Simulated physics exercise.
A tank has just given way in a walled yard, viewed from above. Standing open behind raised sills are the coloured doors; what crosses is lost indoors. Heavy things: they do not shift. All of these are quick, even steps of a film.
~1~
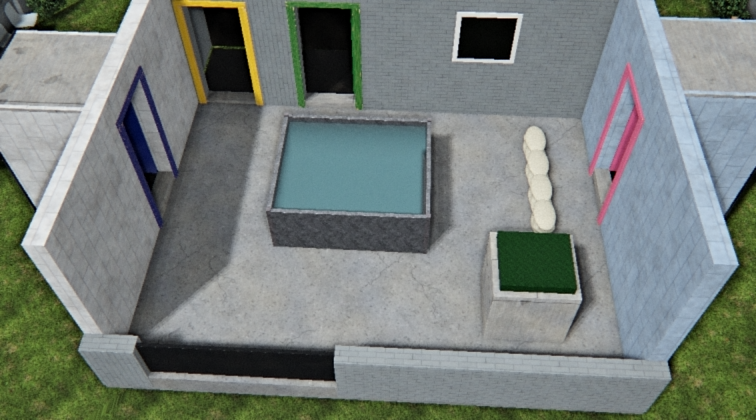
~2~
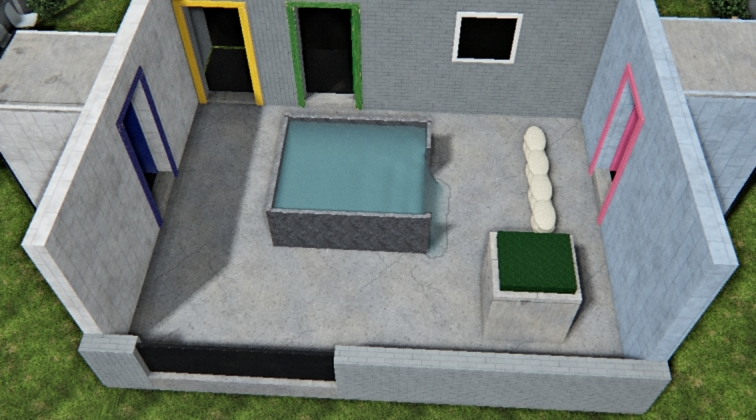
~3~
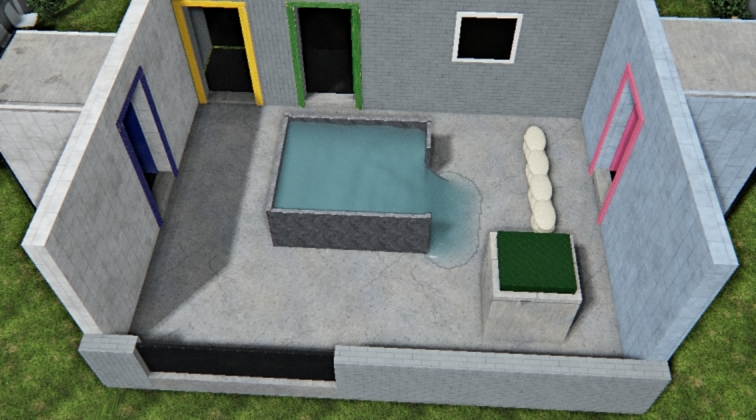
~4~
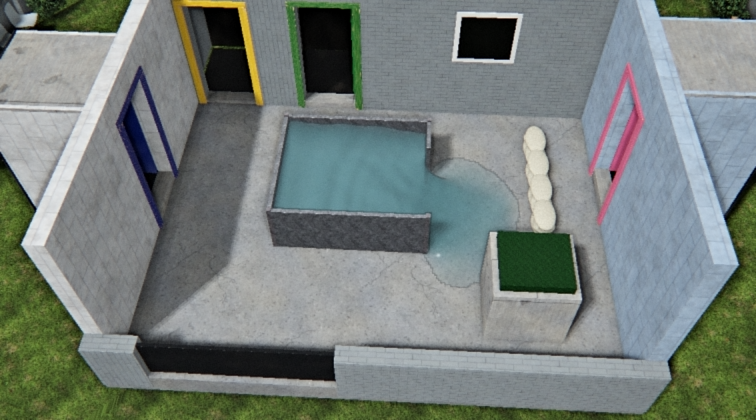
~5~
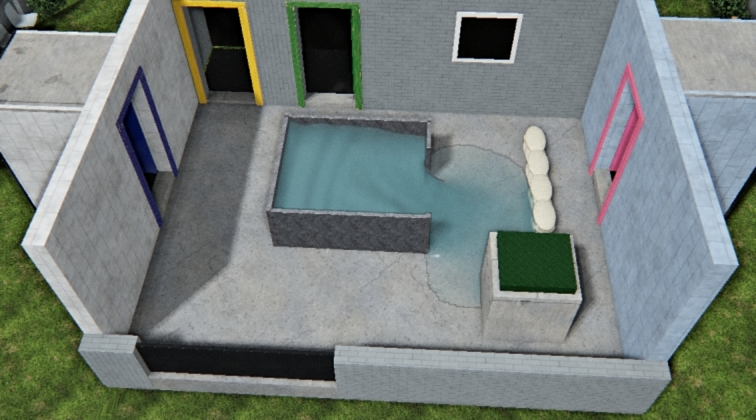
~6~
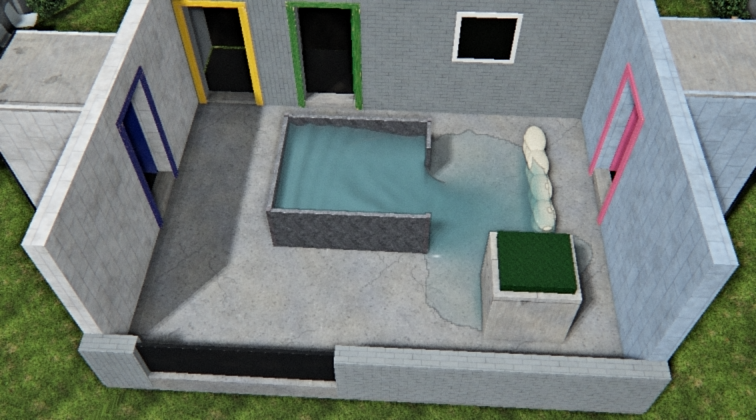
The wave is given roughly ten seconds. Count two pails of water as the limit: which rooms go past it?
The blue door stays within it; the green door stays within it; the pink door stays within it; the yellow door goes past it.
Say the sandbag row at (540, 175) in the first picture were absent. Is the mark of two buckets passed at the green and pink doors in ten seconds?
Green stays within the limit; pink exceeds the limit.
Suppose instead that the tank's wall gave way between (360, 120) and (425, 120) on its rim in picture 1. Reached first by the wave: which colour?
My pick: The one in green.
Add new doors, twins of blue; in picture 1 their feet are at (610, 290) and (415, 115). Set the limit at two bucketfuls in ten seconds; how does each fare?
Taking them in order: The first door exceeds it, the second door stays short.
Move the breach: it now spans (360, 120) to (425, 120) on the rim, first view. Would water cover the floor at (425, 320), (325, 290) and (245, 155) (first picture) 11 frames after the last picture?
Taken in turn they're unwetted, unwetted and swamped.
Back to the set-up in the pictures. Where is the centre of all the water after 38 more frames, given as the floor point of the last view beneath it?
I'd mark it close to (404, 216).
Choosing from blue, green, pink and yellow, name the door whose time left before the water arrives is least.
That would be the pink-painted one.
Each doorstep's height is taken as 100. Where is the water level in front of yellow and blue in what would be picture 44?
In turn 210 and 60 per cent.
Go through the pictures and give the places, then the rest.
In the first picture, still water in the tank at (353, 167).
In the second picture, water pours out at (424, 203) and has run to (438, 182).
In the third picture, the front is at (471, 187), out from the gap at (424, 205).
In the fourth picture, water pours out at (424, 207) and has run to (513, 203).
In the fifth picture, the front is at a hidden place, out from the gap at (424, 207).
In the sixth picture, water pours out at (424, 207) and has run to (586, 256).
A moment on, water covers 25 % of the floor; the blue door not reached, the green door not reached, the pink door wet at the sill, nothing in, the yellow door not reached.
Next, water covers 40 % of the floor; the blue door not reached, the green door not reached, the pink door wet at the sill, nothing in, the yellow door not reached.
Then, water covers 60 % of the floor; the blue door not reached, the green door wet at the sill, nothing in, the pink door wet at the sill, nothing in, the yellow door not reached.
Later, water covers 90 % of the floor; the blue door wet at the sill, nothing in, the green door wet at the sill, nothing in, the pink door under two buckets in, the yellow door over two buckets in.
In the end, water covers 95 % of the floor; the blue door wet at the sill, nothing in, the green door wet at the sill, nothing in, the pink door under two buckets in, the yellow door far over two buckets in.
